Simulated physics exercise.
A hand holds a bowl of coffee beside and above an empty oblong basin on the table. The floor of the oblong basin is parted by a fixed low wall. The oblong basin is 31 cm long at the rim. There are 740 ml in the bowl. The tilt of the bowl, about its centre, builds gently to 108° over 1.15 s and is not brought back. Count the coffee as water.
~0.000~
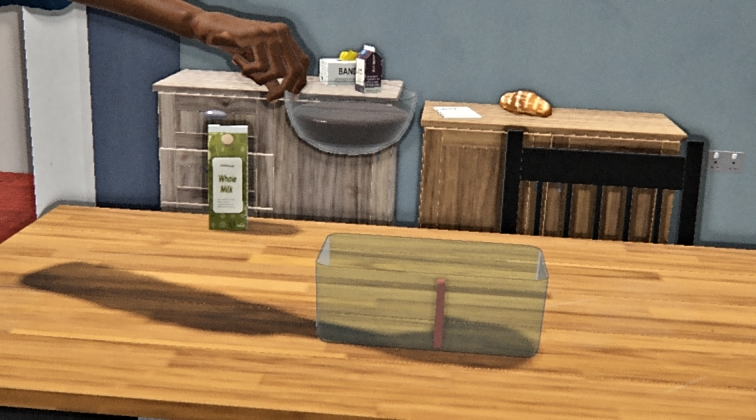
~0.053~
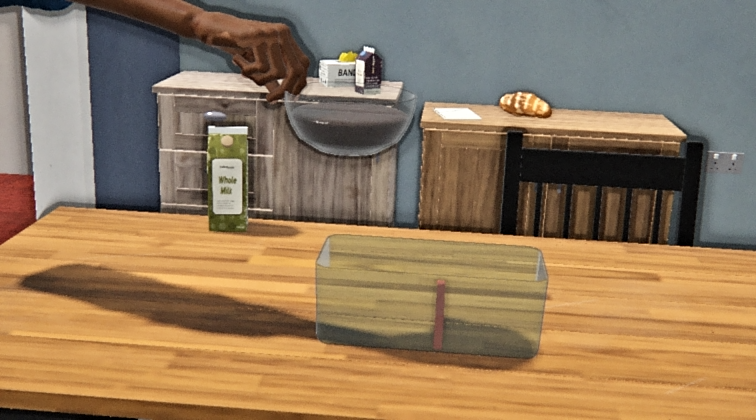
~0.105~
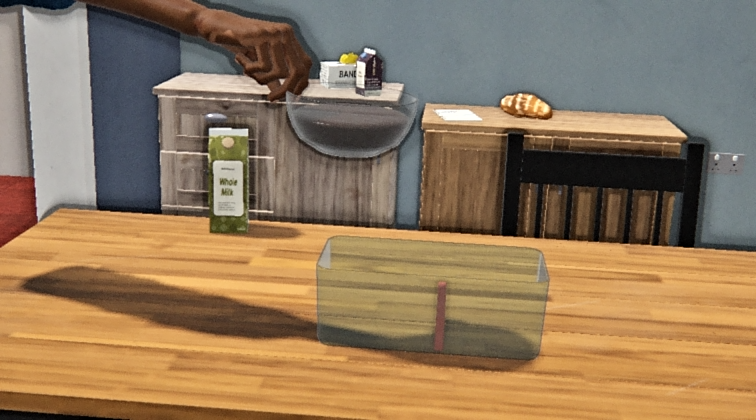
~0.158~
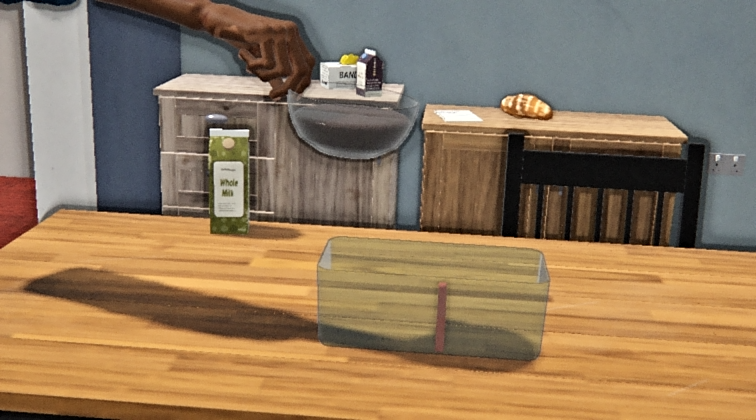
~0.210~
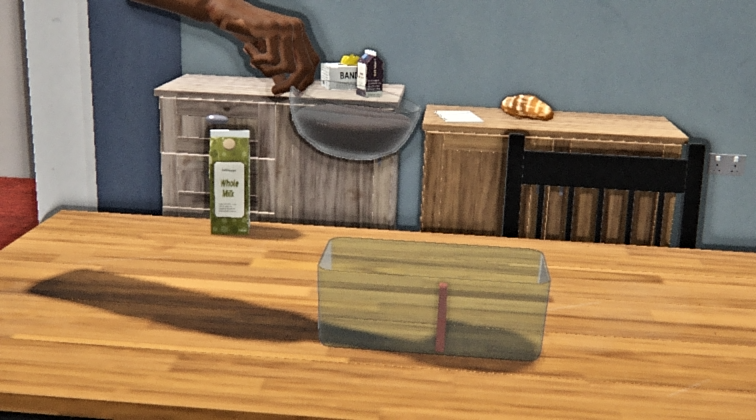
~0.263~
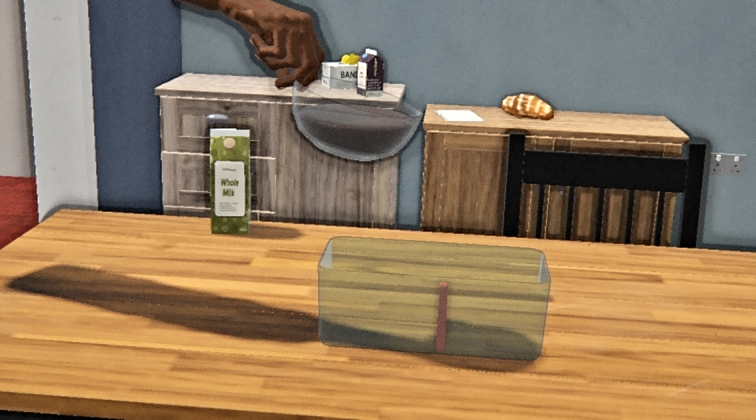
At the start, a hand holds a clear bowl of dark liquid level above and behind an empty, see-through oblong basin on a wooden table, near a green milk carton. The bowl then tilts gently, its right side dipping slightly lower, while the basin and carton stay still.
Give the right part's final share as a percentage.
About 59 per cent.
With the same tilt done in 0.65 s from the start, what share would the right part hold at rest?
Then about 45 per cent.
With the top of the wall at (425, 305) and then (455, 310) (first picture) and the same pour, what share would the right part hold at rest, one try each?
In turn about 75 and 40 per cent.
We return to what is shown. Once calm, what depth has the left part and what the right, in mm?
Some 14 mm on the left and 24 mm on the right.
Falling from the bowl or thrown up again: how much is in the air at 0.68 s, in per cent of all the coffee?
About 42 per cent.
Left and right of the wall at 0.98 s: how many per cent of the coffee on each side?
Near 30 on the left, 58 on the right.
After 0.68 s the tilt is 69° and 45 per cent is still to pour, 2 is left of the wall and 11 right of it.
After 0.98 s the tilt is 103° and 1 per cent is still to pour, 30 is left of the wall and 59 right of it.
After 1.30 s the tilt is 108° and 0 per cent is still to pour, 39 is left of the wall and 59 right of it.
After 1.65 s the tilt is 108° and 0 per cent is still to pour, 39 is left of the wall and 59 right of it.
In the end 39 per cent lies left of the wall, 59 right of it and 2 outside.
